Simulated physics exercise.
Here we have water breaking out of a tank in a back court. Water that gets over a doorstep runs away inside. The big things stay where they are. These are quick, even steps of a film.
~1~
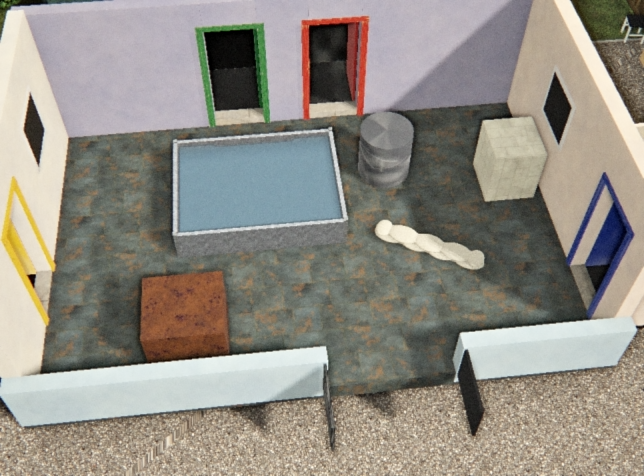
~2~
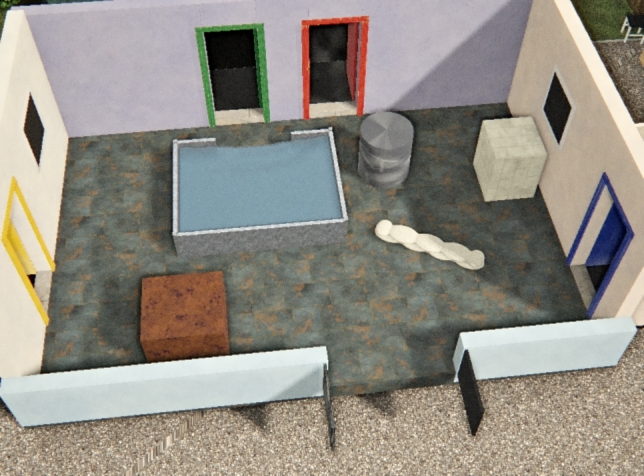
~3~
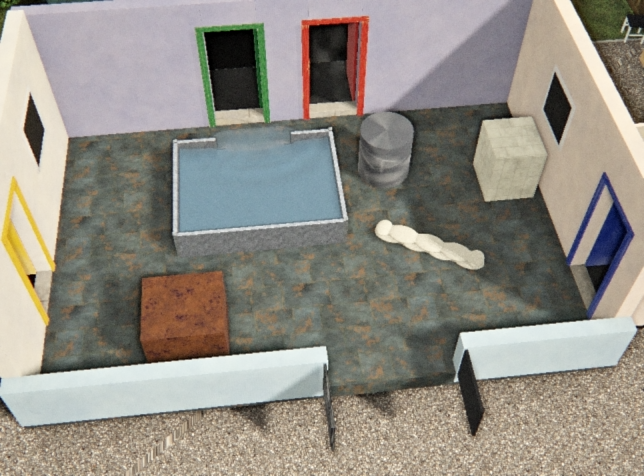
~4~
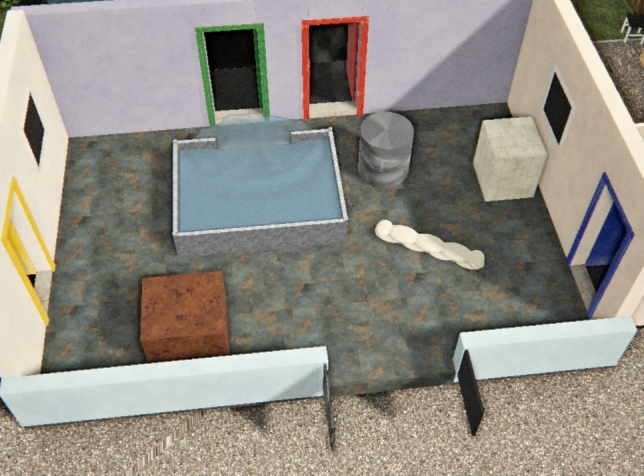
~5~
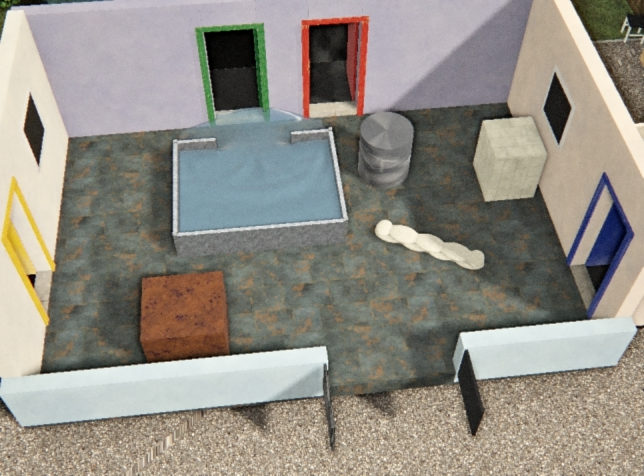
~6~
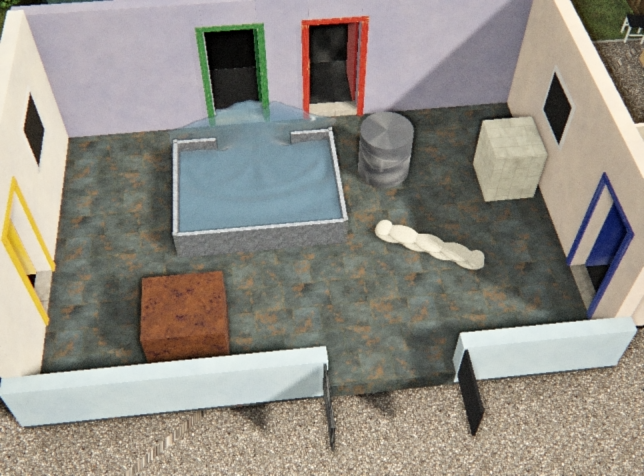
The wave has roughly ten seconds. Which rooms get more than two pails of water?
The blue door stays under that; the green door takes more than that; the yellow door stays under that; the red door stays under that.
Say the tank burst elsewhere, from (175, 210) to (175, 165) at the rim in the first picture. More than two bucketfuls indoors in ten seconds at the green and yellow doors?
Green holds; yellow is over.
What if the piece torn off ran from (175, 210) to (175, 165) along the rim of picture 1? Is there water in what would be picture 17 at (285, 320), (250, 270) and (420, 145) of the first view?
In that order: Free of water, free of water, not flooded.
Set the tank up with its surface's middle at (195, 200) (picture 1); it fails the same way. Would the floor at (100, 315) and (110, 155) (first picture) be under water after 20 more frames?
As listed: Wet, covered.
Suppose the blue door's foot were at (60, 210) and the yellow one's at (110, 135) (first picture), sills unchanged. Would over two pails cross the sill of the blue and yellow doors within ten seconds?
In short: Blue door is over, yellow door is over.
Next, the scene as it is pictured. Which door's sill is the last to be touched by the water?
Last comes the door marked blue.
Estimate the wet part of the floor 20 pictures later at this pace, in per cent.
Some 35 per cent.
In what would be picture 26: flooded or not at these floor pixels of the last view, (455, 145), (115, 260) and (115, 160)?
In turn: Flooded, not flooded, under water.
A moment on, water covers 10 % of the floor; the blue door not reached, the green door far over two buckets in, the yellow door not reached, the red door wet at the sill, nothing in.
Next, water covers 25 % of the floor; the blue door not reached, the green door far over two buckets in, the yellow door not reached, the red door wet at the sill, nothing in.
Then, water covers 35 % of the floor; the blue door not reached, the green door far over two buckets in, the yellow door wet at the sill, nothing in, the red door wet at the sill, nothing in.
Later, water covers 60 % of the floor; the blue door wet at the sill, nothing in, the green door far over two buckets in, the yellow door wet at the sill, nothing in, the red door wet at the sill, nothing in.
In the end, water covers 85 % of the floor; the blue door wet at the sill, nothing in, the green door far over two buckets in, the yellow door wet at the sill, nothing in, the red door wet at the sill, nothing in.
